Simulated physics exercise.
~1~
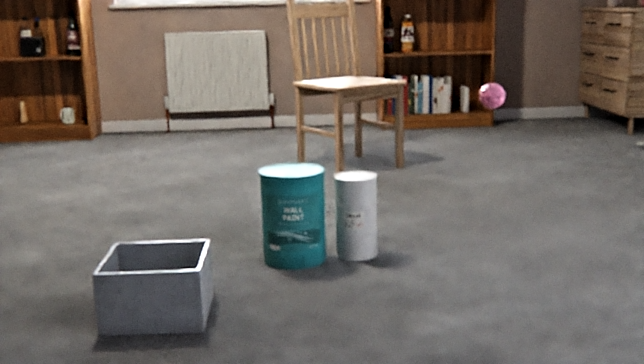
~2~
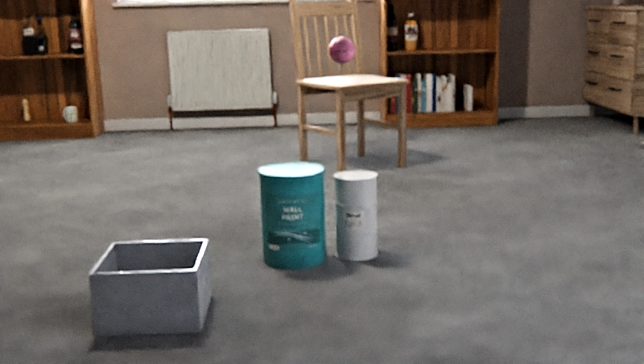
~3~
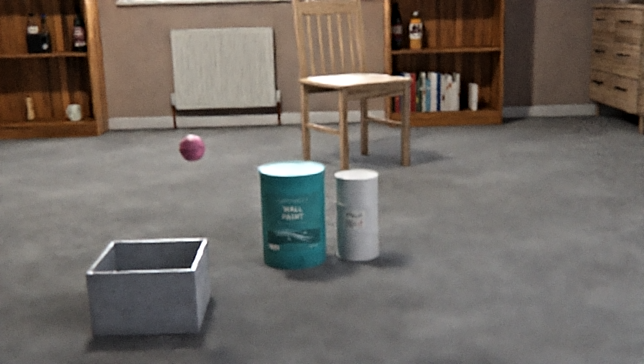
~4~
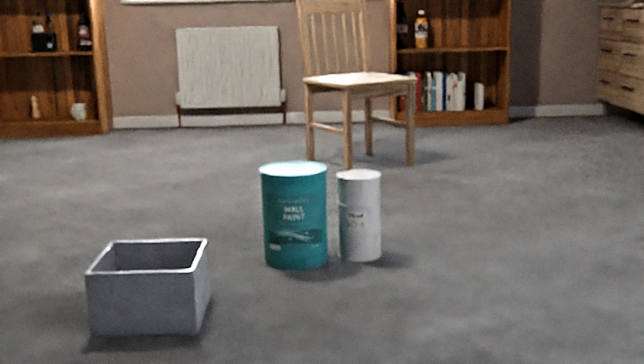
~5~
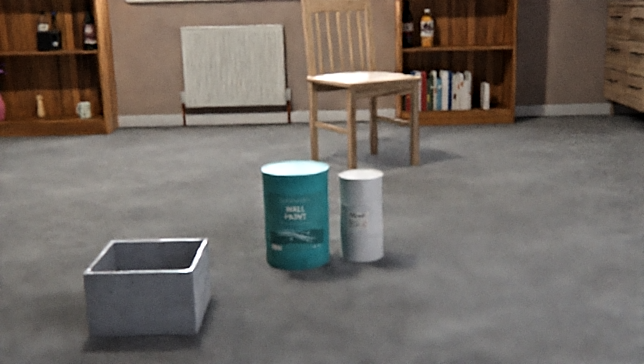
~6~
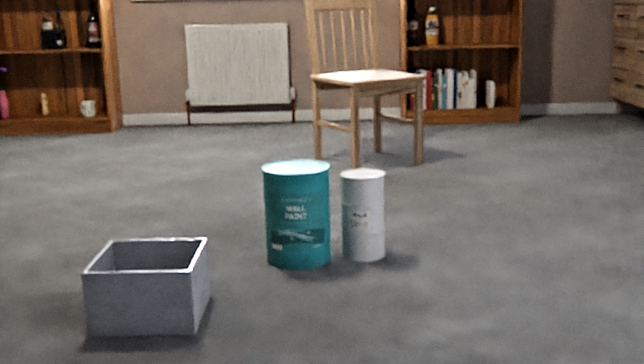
Pink ball flying leftward past a wooden chair and dropping into an open grey box beside a turquoise pail and white canister.
